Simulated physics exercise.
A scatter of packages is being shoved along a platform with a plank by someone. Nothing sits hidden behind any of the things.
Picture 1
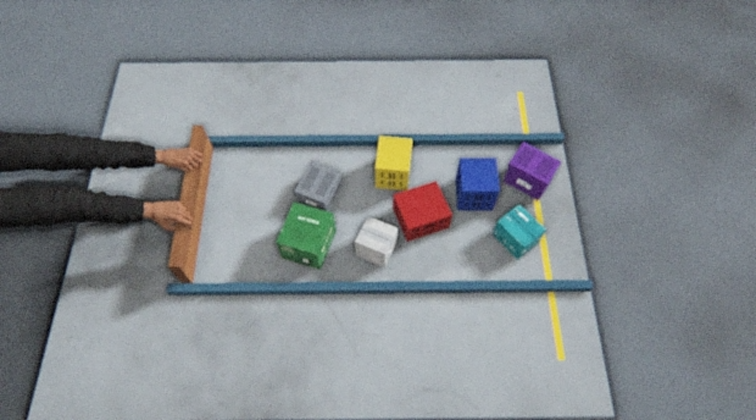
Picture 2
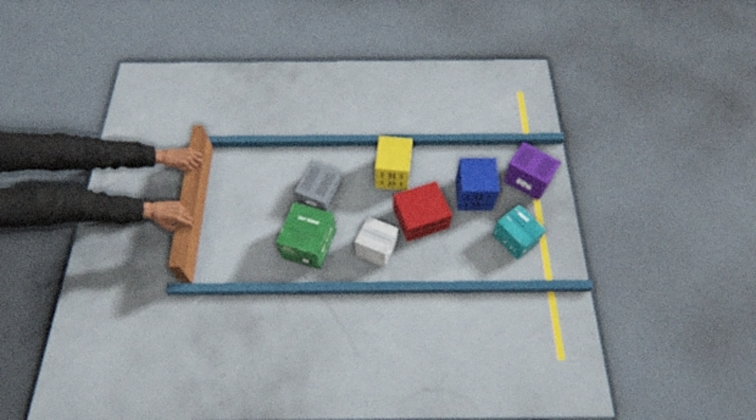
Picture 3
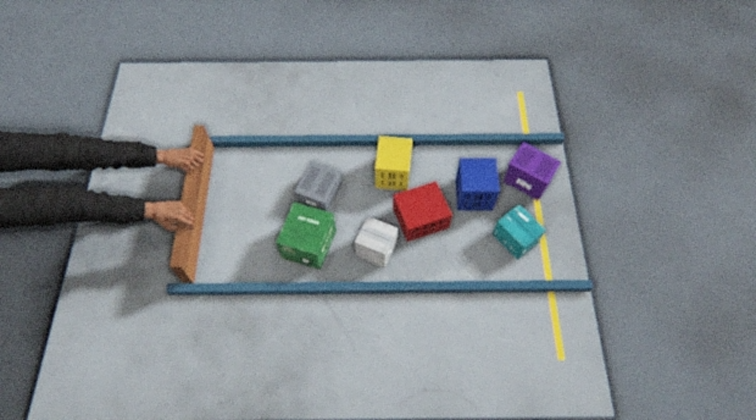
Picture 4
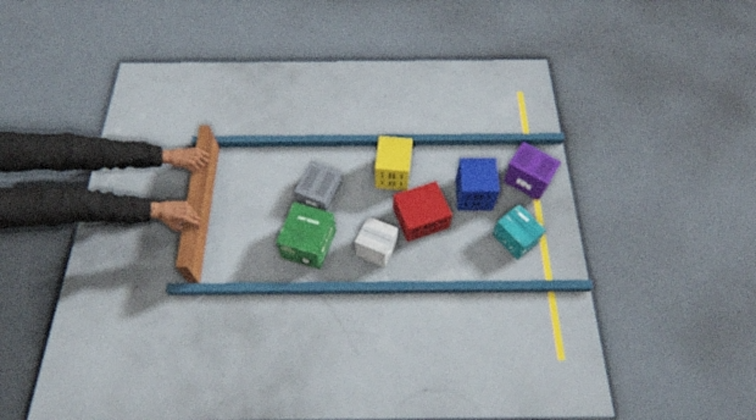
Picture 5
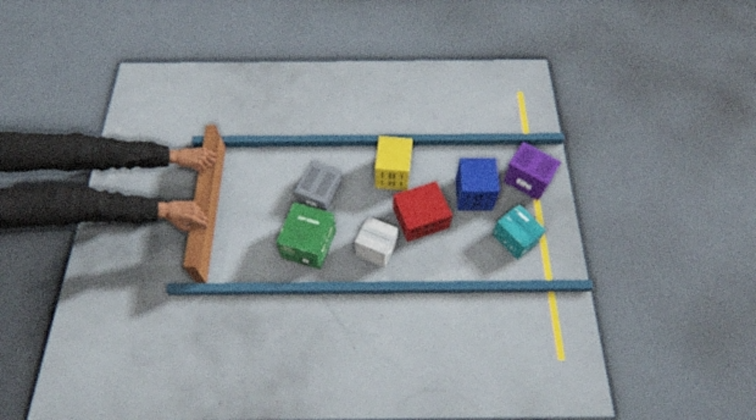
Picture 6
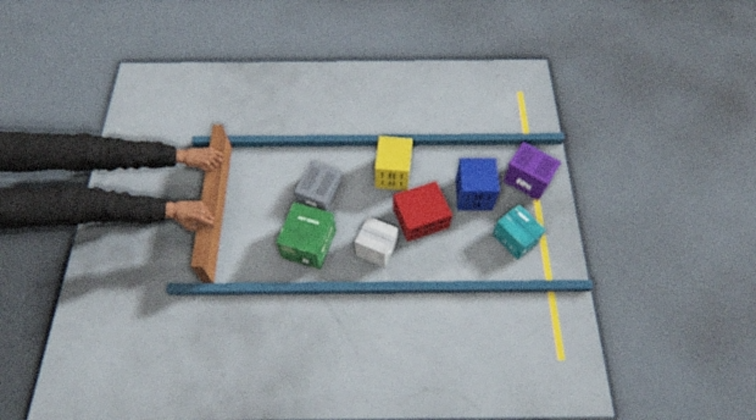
Eight coloured boxes lie scattered between two blue rails on a pale grey platform, seen from above by a still camera. Grey and green sit at left, yellow, white and red in the middle, and blue, purple and turquoise at right near a yellow tape line. Two dark-sleeved arms hold an orange-brown plank at the left, then slide it slightly rightward, while the boxes stay put, untouched.
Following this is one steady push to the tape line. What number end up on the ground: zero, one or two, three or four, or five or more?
After that push, what drops off the edge is a minimum of five.
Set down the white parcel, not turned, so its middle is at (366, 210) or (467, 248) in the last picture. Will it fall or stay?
Taking the two places in order, it ends up down and then ends up down.
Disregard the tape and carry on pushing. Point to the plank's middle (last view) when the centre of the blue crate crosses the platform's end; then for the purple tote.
Near (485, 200) in the first case, near (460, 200) in the other.
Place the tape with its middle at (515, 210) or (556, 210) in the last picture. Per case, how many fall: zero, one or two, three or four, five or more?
First tape: 3 or 4; second tape: Five or more.
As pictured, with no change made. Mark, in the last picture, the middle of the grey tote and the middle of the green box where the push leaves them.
They come to rest around (552, 180) and (568, 229).
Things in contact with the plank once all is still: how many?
It touches 2.
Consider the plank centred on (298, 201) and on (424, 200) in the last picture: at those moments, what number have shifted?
Tally at point one: 2; at point two: 8.
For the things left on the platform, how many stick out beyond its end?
The answer comes to 1.
A little later, none off yet; purple tote at rest near (531, 172); turquoise parcel at rest near (519, 232); blue crate at rest near (477, 185).
When it is over, the number that fall off is five or more; down, white parcel, yellow crate, red crate, blue crate, turquoise parcel and purple tote.
